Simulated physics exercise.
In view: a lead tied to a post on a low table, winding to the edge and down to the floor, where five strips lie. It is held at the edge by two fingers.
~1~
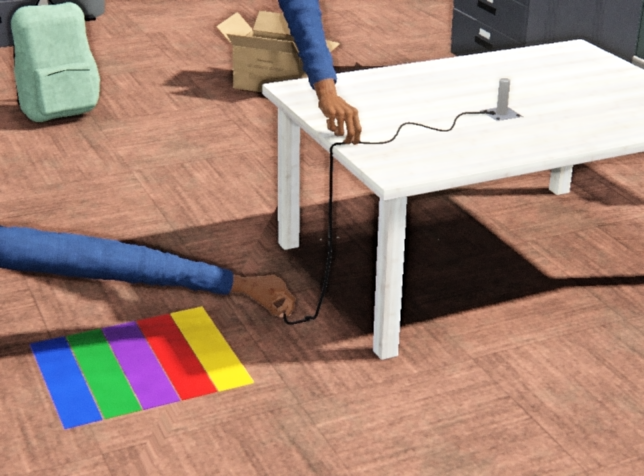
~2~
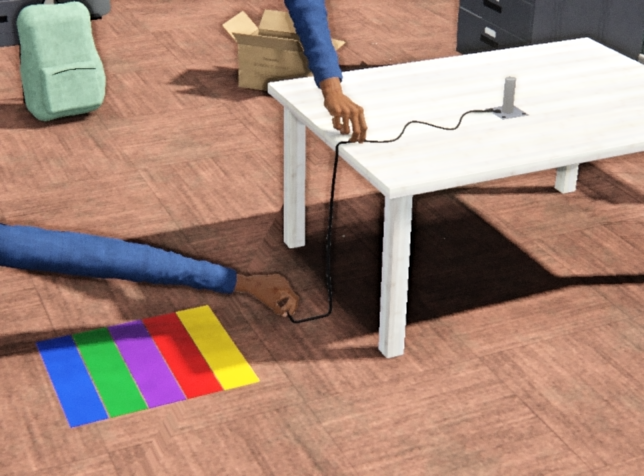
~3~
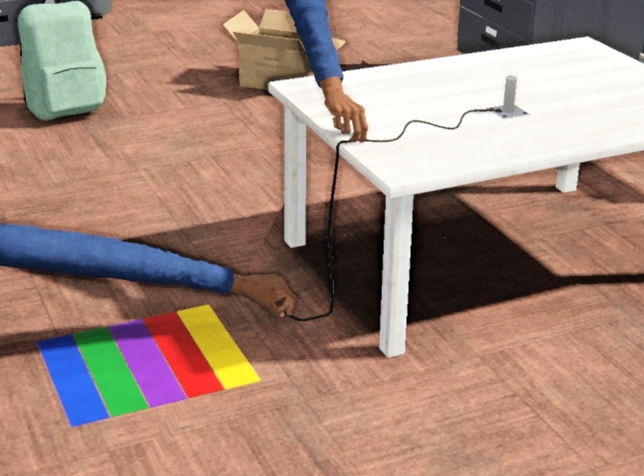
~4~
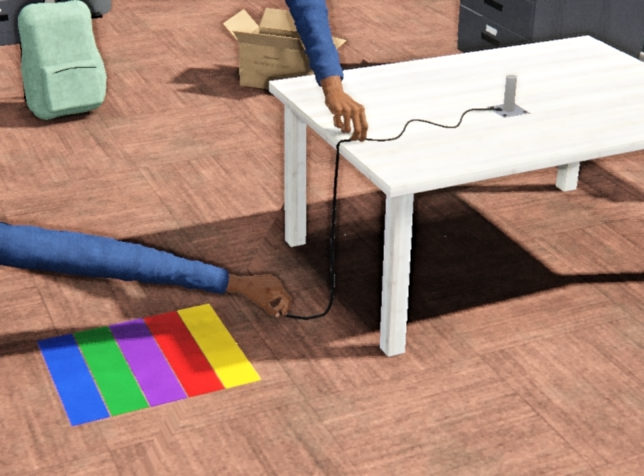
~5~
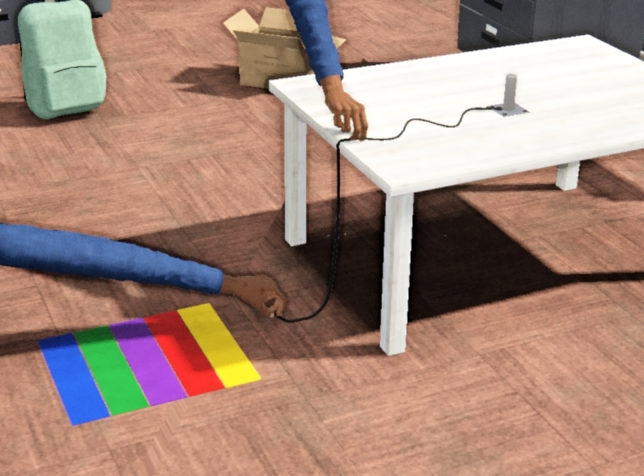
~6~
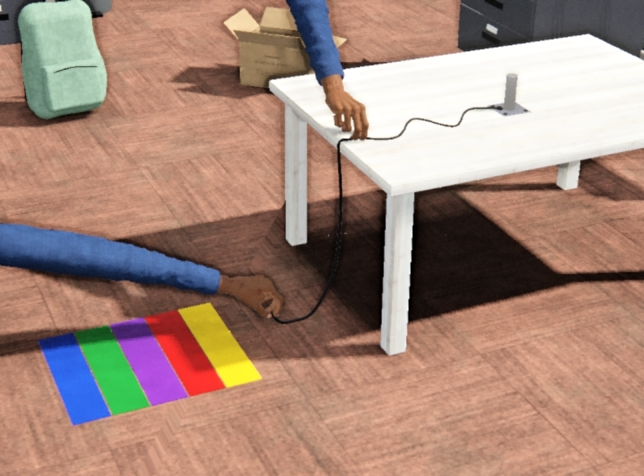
The video shows a dark cord running from a post across a white table, one hand holding it at the edge, while another hand near the floor draws its lower end slightly left, toward five coloured strips.
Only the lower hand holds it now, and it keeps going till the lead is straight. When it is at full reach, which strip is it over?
It is over the green strip.
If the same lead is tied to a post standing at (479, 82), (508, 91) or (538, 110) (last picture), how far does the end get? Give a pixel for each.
In order, the pixels are (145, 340), (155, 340) and (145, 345).
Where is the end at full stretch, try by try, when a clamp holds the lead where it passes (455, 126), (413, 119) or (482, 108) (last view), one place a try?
It ends up near (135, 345) the first time, (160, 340) the second and (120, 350) the third.
Early on, end near (169, 337); over red.
Midway, end near (134, 345); over purple.
At the end of the slack, end near (112, 350); over green. The green one.
